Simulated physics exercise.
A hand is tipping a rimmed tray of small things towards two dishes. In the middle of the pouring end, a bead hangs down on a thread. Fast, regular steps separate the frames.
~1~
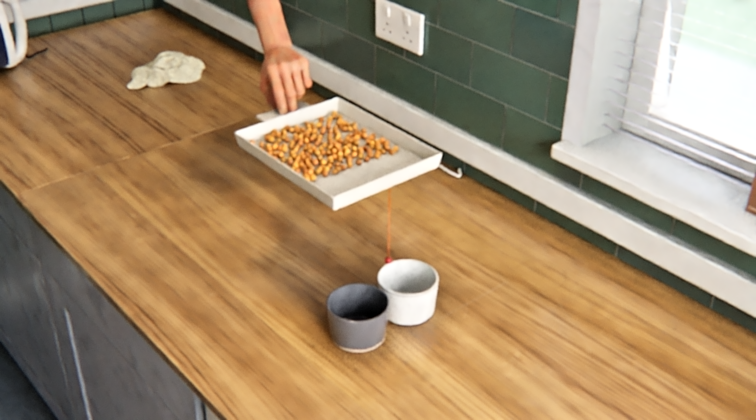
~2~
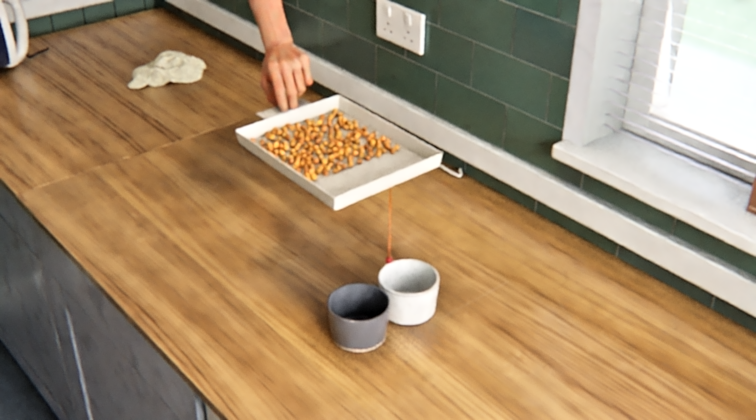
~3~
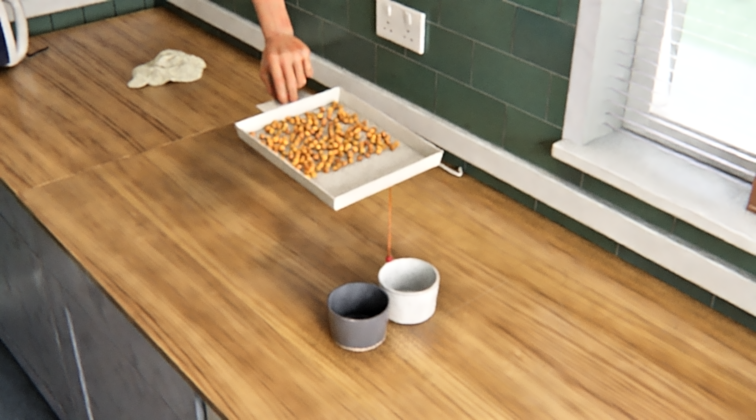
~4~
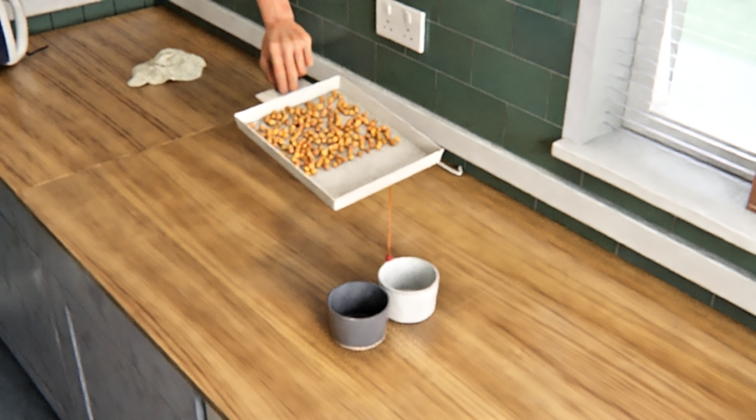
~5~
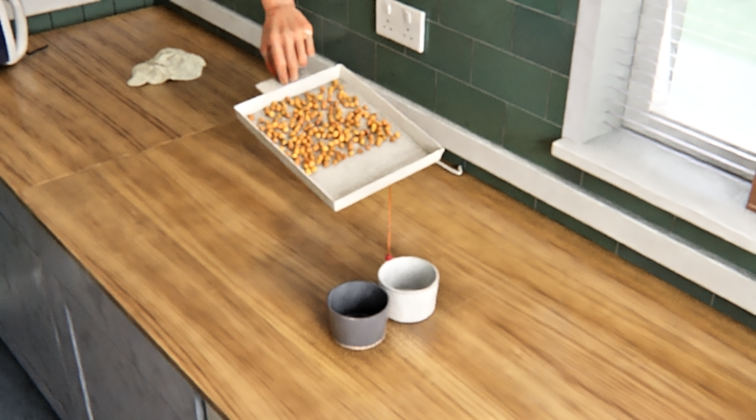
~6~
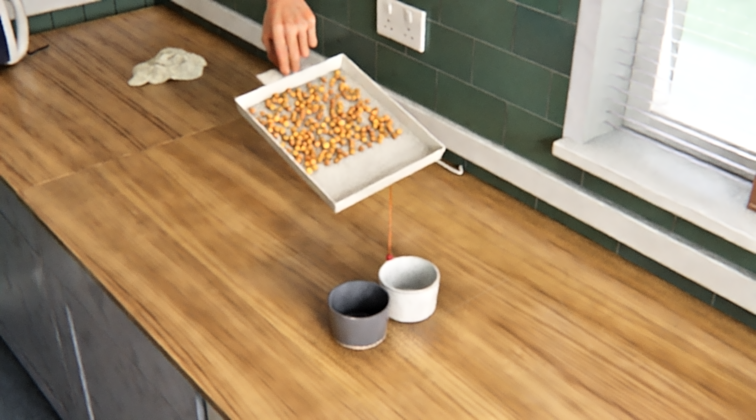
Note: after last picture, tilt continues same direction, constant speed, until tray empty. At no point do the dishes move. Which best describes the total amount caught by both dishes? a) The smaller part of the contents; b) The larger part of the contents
b.
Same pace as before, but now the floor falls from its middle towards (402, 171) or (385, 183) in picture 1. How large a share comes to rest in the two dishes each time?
The first comes to 20 %, while the second comes to 50 %.
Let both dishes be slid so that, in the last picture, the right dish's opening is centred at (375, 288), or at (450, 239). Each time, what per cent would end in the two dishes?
I'd expect some 80 percent, and then some 0 percent.
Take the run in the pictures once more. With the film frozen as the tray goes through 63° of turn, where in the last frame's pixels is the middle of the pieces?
The middle of the pieces shows up near (354, 183).
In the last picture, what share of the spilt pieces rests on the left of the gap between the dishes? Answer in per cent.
It comes out at roughly 60 percent.
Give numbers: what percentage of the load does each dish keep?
The left dish keeps near 70 in a hundred, the right dish near 10 in a hundred.
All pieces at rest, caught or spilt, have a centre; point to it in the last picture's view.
Roughly at (361, 327), give or take.
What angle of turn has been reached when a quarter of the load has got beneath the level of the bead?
Approx. 110° from level.
Shortly afterwards, tray tipped steeply; all but a few on the tray; only a few in the left dish; a little in the air.
Next, tray tipped past a quarter turn; the bulk on the tray; a little in the left dish; only a few outside both; a little in the air.
Some moments later, tray tipped past a quarter turn; near two thirds in the left dish; a little in the right dish; near a quarter outside both.
In the end, tray tipped past a quarter turn; near two thirds in the left dish; a little in the right dish; near a quarter outside both.
